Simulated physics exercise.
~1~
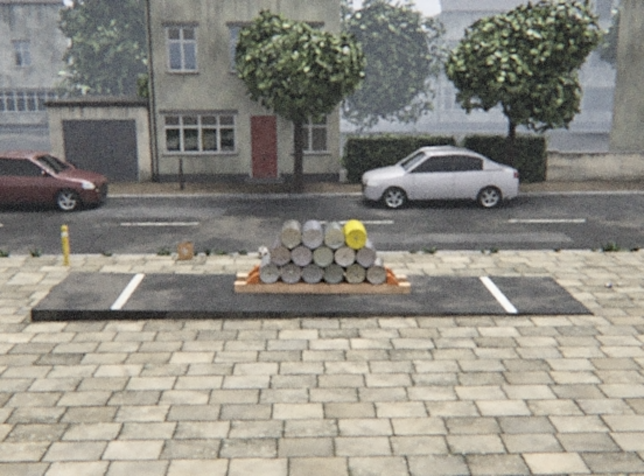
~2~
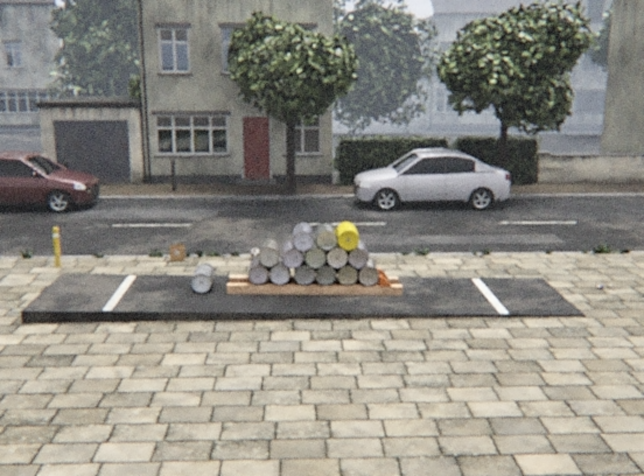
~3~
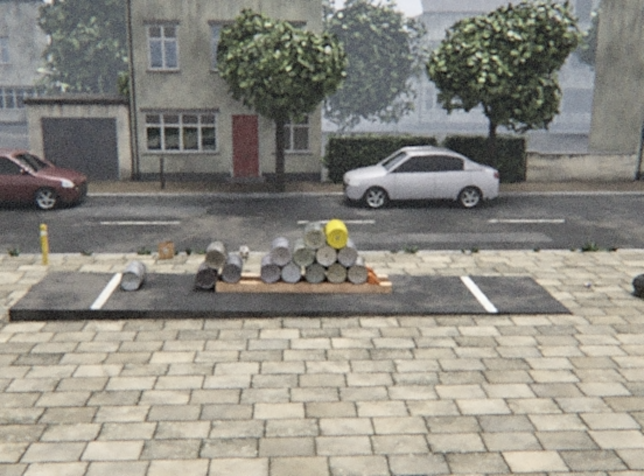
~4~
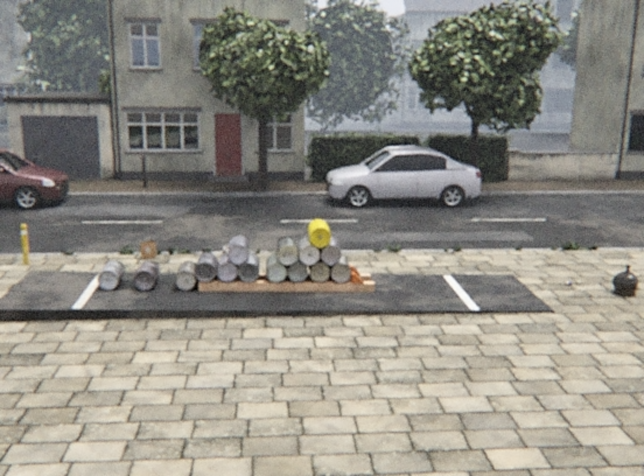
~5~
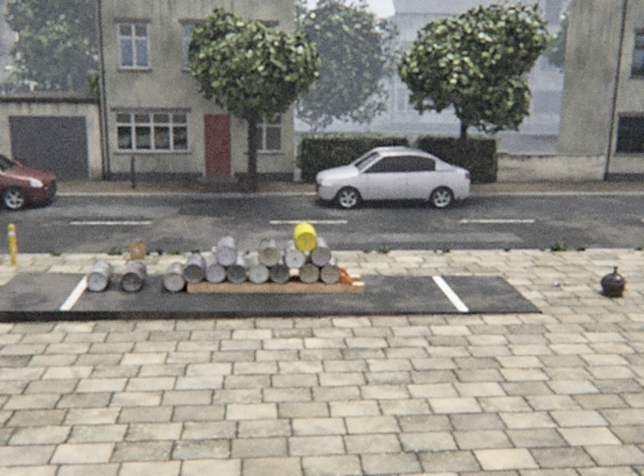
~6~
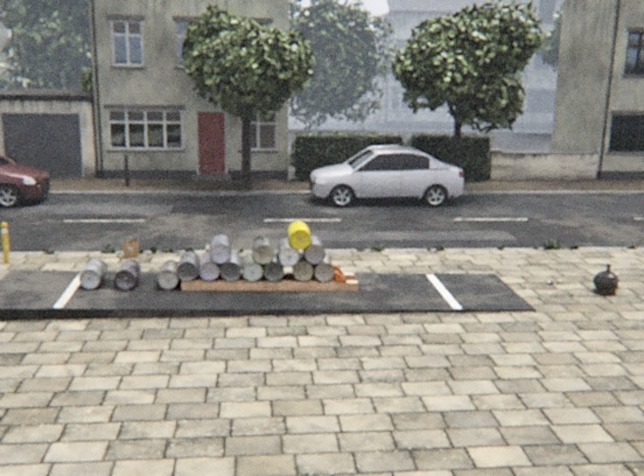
A paved storage bay beside a street is seen from the front and slightly above, with a red car, a pale car, trees and houses behind. On a dark pad between two white lines, a pyramid of grey kegs and one yellow keg rests on wooden bearers. The left side gives way, and a keg rolls out to the left. More kegs follow, spreading along the pad toward the left line as the heap sags and a gap opens. The yellow keg turns a little but stays on top of the remaining kegs above the bearers, where it rests.
